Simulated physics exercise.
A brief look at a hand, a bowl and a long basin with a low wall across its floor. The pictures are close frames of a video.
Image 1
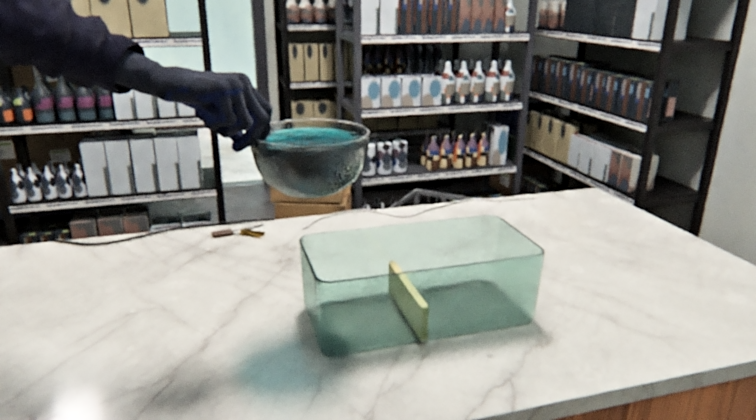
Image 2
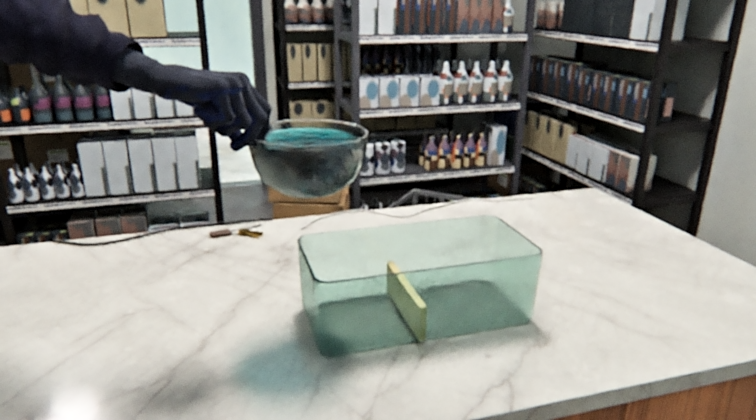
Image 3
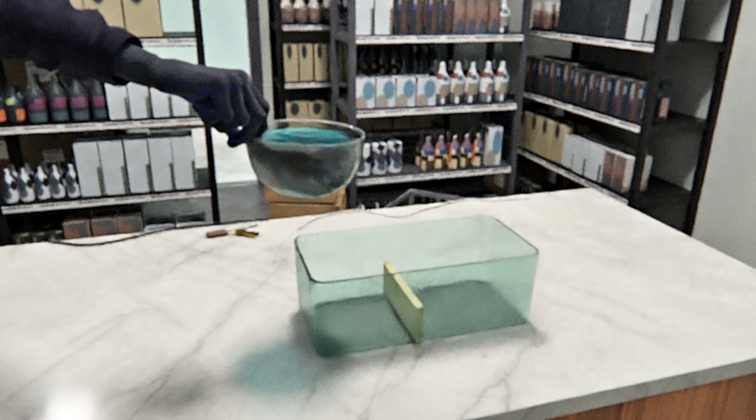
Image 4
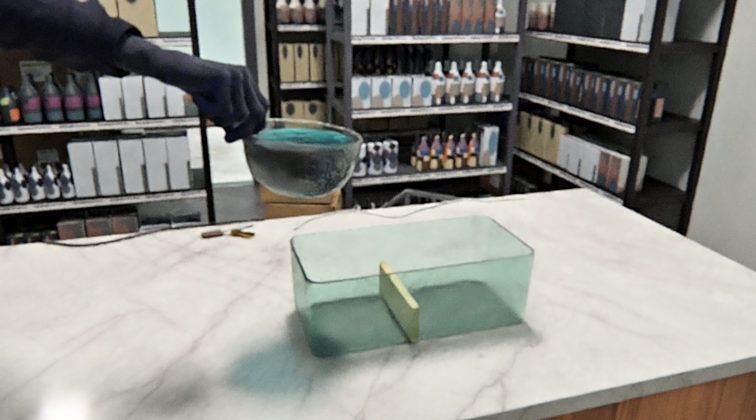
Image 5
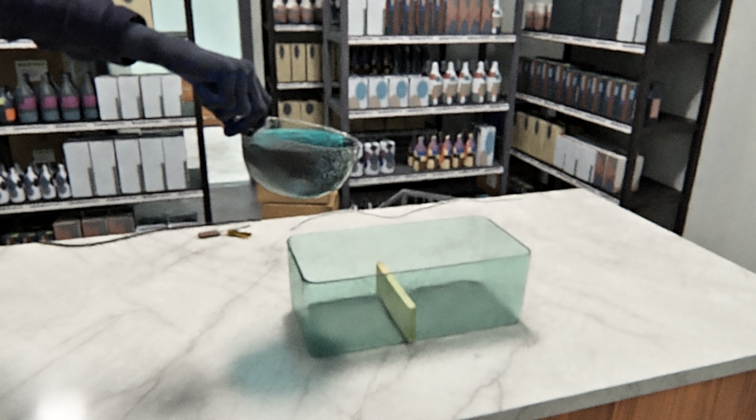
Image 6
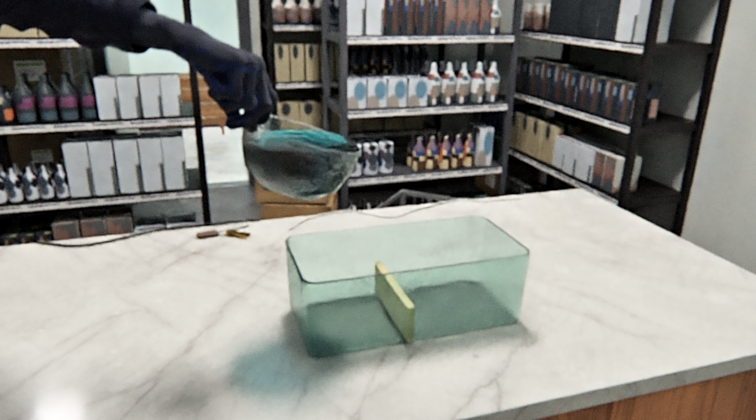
A dark-gloved hand at upper left holds a clear glass bowl of blue-green liquid by its rim and gradually tilts it toward the right, the liquid's surface staying nearly level. Below and to the right, a pale green, see-through basin with a low yellowish wall across its floor rests on a white, grey-veined marble counter. The view, slightly above the counter in a shop with stocked dark shelves, shifts very slightly.
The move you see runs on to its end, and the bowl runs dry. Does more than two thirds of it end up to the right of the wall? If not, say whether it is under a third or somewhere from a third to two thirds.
No, a third to two thirds does.
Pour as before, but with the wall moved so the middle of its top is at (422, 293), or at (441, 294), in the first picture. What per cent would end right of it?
Roughly 30 % and 25 %.
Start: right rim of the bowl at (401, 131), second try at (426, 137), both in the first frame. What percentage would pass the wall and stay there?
80 % and 90 %.
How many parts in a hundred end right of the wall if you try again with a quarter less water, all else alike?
About 30 per cent.
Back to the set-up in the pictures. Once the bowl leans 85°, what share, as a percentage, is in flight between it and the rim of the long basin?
40 %.
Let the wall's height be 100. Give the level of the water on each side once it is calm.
On the left it's around 40 per cent; on the right, 30 per cent.
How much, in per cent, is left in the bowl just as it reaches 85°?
About 25 per cent.
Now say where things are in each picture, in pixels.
The first picture shows tilt 0°; pouring edge (366, 130); surface from (252, 143) to (363, 136); the long basin's rim runs from (308, 259) to (520, 234); the wall's top is at (407, 283).
The second picture shows tilt 1°; pouring edge (365, 131); surface from (250, 143) to (362, 137).
The third picture shows tilt 3°; pouring edge (362, 133); surface from (248, 142) to (359, 137).
The fourth picture shows tilt 7°; pouring edge (359, 137); surface from (245, 142) to (356, 139).
The fifth picture shows tilt 12°; pouring edge (357, 142); surface from (243, 142) to (355, 140).
The sixth picture shows tilt 18°; pouring edge (357, 149); surface from (244, 142) to (356, 144); 1 per cent is over the edge.
A moment on, the tilt is 85° and 27 per cent is still to pour, 6 is left of the wall and 26 right of it.
Next, the tilt is 119° and 0 per cent is still to pour, 49 is left of the wall and 48 right of it.
Then the tilt is 121° and 0 per cent is still to pour, 50 is left of the wall and 49 right of it.
Later the tilt is 121° and 0 per cent is still to pour, 50 is left of the wall and 49 right of it.
Finally, 50 per cent lies left of the wall, 49 right of it and 1 outside.
